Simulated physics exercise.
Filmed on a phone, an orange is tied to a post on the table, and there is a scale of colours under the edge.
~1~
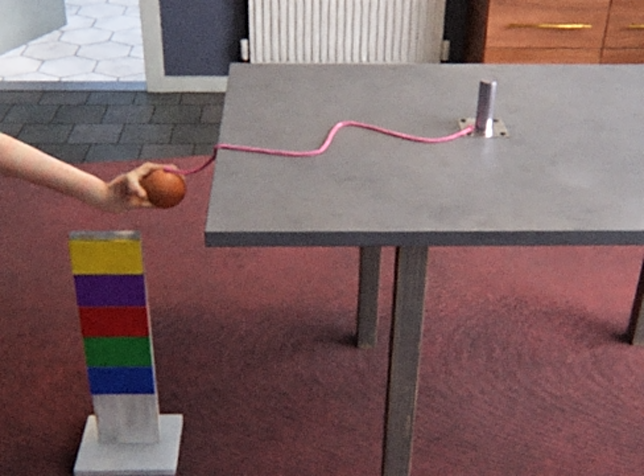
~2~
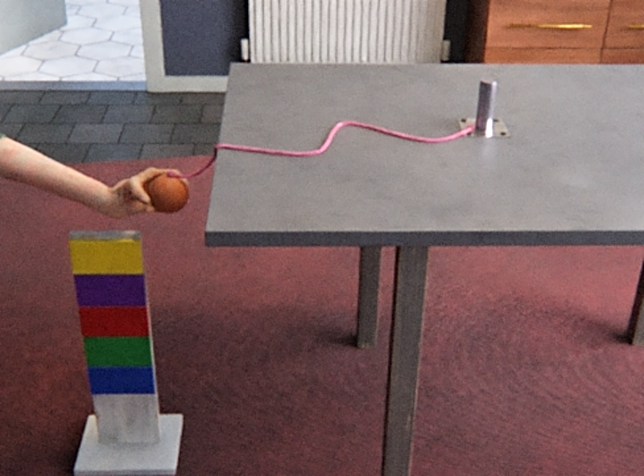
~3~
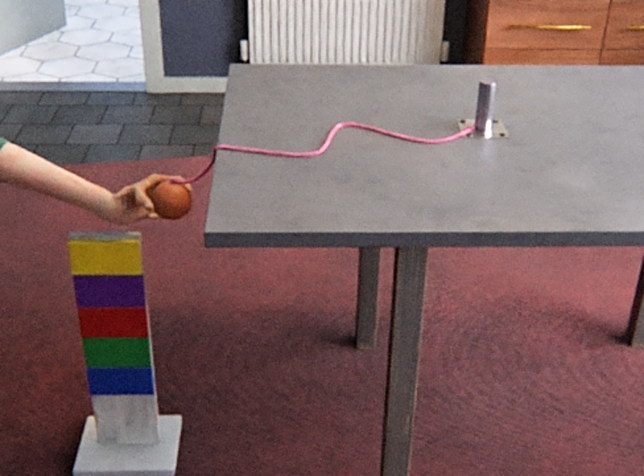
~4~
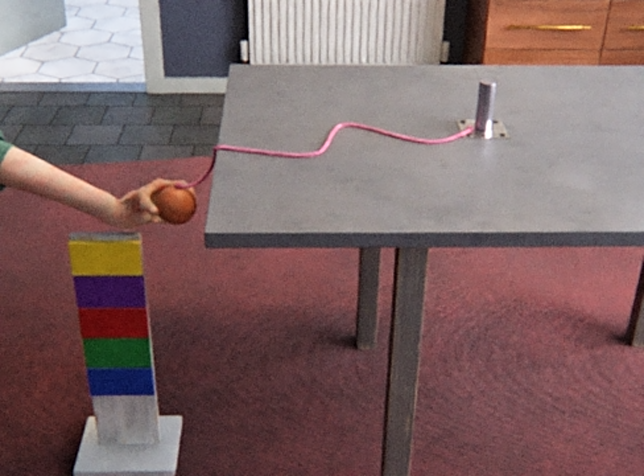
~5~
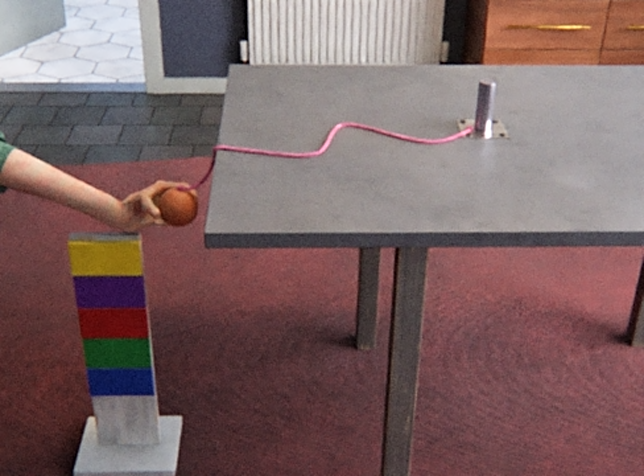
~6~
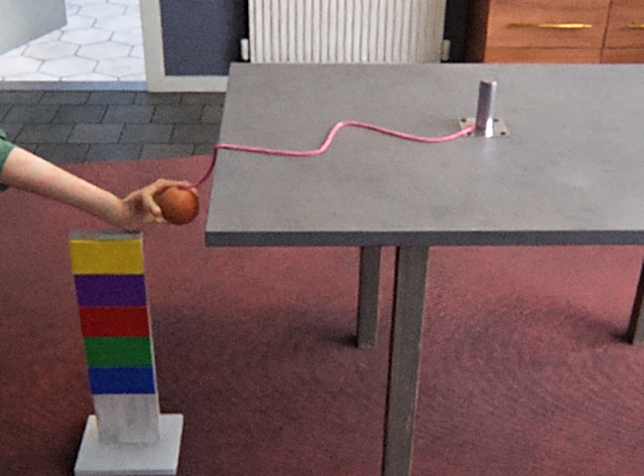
In a room with a dark red carpet, a hand holds an orange ball-like object on a pink cord beside a grey table, above a stand with coloured bands. The hand shifts it slightly right and downward, then stays almost still, while the cord across the tabletop to the post barely moves.
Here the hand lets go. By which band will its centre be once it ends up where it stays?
By the purple band.
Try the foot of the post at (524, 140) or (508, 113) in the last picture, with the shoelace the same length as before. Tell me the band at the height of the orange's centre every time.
Trial 1 - yellow; trial 2 - yellow.
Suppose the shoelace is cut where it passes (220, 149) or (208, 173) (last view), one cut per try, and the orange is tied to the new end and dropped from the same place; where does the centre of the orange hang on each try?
(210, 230) and (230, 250).
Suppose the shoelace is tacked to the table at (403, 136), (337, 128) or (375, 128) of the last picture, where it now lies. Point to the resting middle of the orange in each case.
The places are (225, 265), (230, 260) and (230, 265).
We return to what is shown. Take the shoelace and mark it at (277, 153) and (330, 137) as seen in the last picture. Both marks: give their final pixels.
Point one: (218, 158); point two: (283, 138).
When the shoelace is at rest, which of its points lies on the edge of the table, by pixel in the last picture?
You'll find it close to (290, 154).
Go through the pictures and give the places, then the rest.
In the first frame, orange (166, 189); yellow (106, 259); purple (110, 291); red (114, 323); green (118, 353); blue (121, 381).
In the second frame, orange (169, 194); shoelace through (450, 138) (385, 131) (335, 130) (303, 154) (231, 147).
In the third frame, orange (172, 200).
In the fourth frame, orange (177, 205); shoelace through (450, 139) (384, 133) (334, 131) (303, 156) (231, 149).
In the fifth frame, orange (178, 207).
In the sixth frame, orange (179, 205); shoelace through (450, 138) (385, 131) (335, 130) (303, 154) (231, 147).
Soon after, orange near (196, 279); level with purple.
After that, orange near (249, 270); level with purple.
And then, orange near (230, 280); level with purple.
In the end, orange near (220, 282); level with purple. Its middle rests at the purple band.
